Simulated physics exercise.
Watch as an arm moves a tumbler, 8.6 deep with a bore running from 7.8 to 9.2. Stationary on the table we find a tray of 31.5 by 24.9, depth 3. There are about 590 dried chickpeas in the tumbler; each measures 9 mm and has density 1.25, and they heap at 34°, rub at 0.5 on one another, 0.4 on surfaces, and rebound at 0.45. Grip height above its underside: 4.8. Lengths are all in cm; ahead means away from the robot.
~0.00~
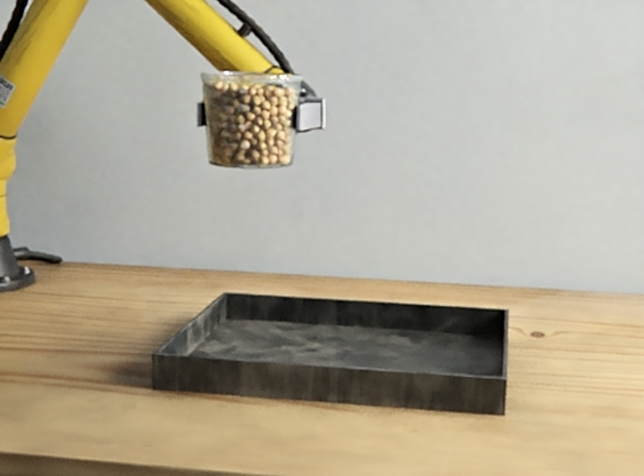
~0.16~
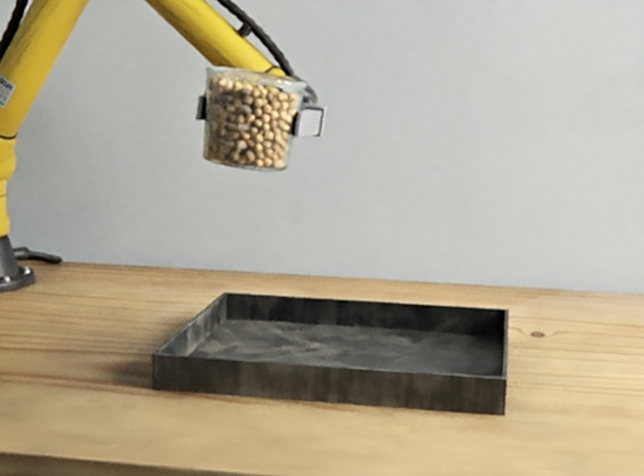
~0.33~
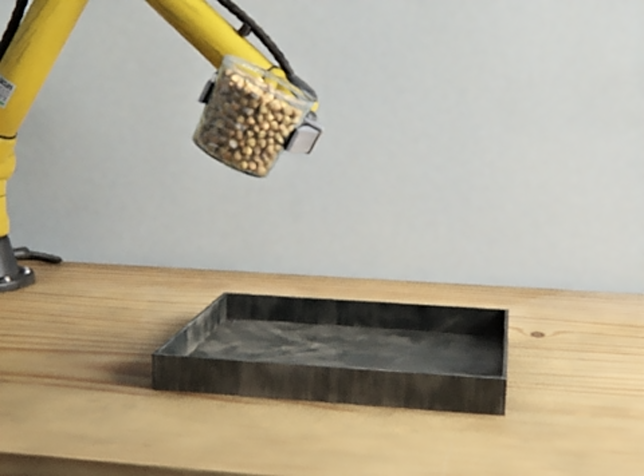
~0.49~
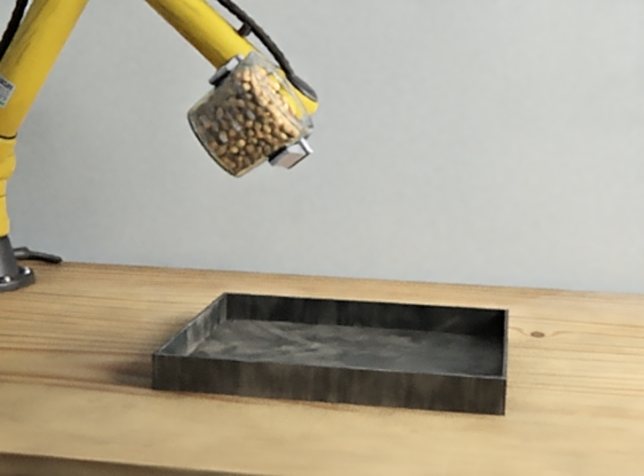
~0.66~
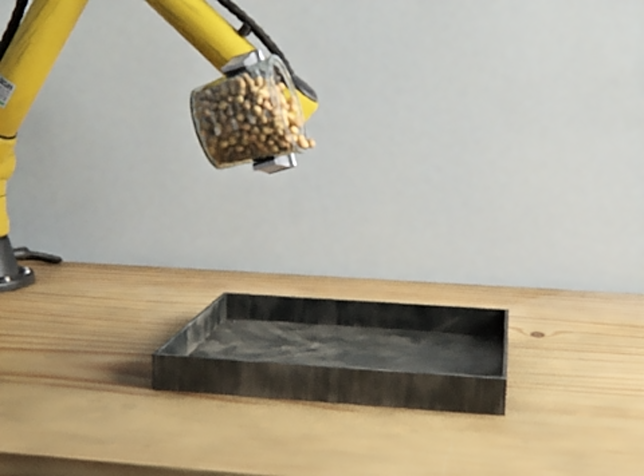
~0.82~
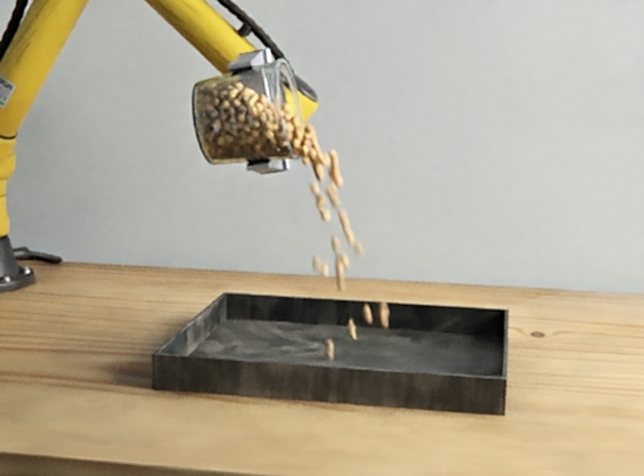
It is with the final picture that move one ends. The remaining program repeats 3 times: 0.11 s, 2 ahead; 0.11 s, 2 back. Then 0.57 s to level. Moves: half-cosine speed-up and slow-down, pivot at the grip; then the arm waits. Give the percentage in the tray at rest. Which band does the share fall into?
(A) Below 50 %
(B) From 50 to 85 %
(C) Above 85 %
Option B: From 50 to 85 %.
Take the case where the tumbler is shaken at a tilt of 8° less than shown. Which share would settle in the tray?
About 45 %.
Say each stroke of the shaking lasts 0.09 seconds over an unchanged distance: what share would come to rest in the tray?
It would be some 70 %.
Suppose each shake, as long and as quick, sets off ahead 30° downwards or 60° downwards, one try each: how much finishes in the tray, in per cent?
You'd get some 50 per cent with the first setting and some 30 per cent with the second.
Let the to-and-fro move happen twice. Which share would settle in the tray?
In that case some 55 per cent.
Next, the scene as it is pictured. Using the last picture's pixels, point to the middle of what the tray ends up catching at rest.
It ends up close to (377, 356).
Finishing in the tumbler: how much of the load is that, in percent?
Around 40 per cent.
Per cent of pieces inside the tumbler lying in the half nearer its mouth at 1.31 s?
Near 50 in a hundred.
After 1.31 s, tilted 79° forward, highest piece 25 above the table; 295 in the tumbler, 214 in the tray, 78 in flight or on a rim.
After 1.80 s, tilted 31° forward, highest piece 26 above the table; 362 in the tray, 224 in the tumbler, 1 in flight or on a rim.
After 2.25 s, level, highest piece 26 above the table; 363 in the tray, 224 in the tumbler.
After 3.30 s, level, highest piece 26 above the table; 363 in the tray, 224 in the tumbler.
At rest, 363 in the tray, 224 in the tumbler. That is 62 % in the tray.
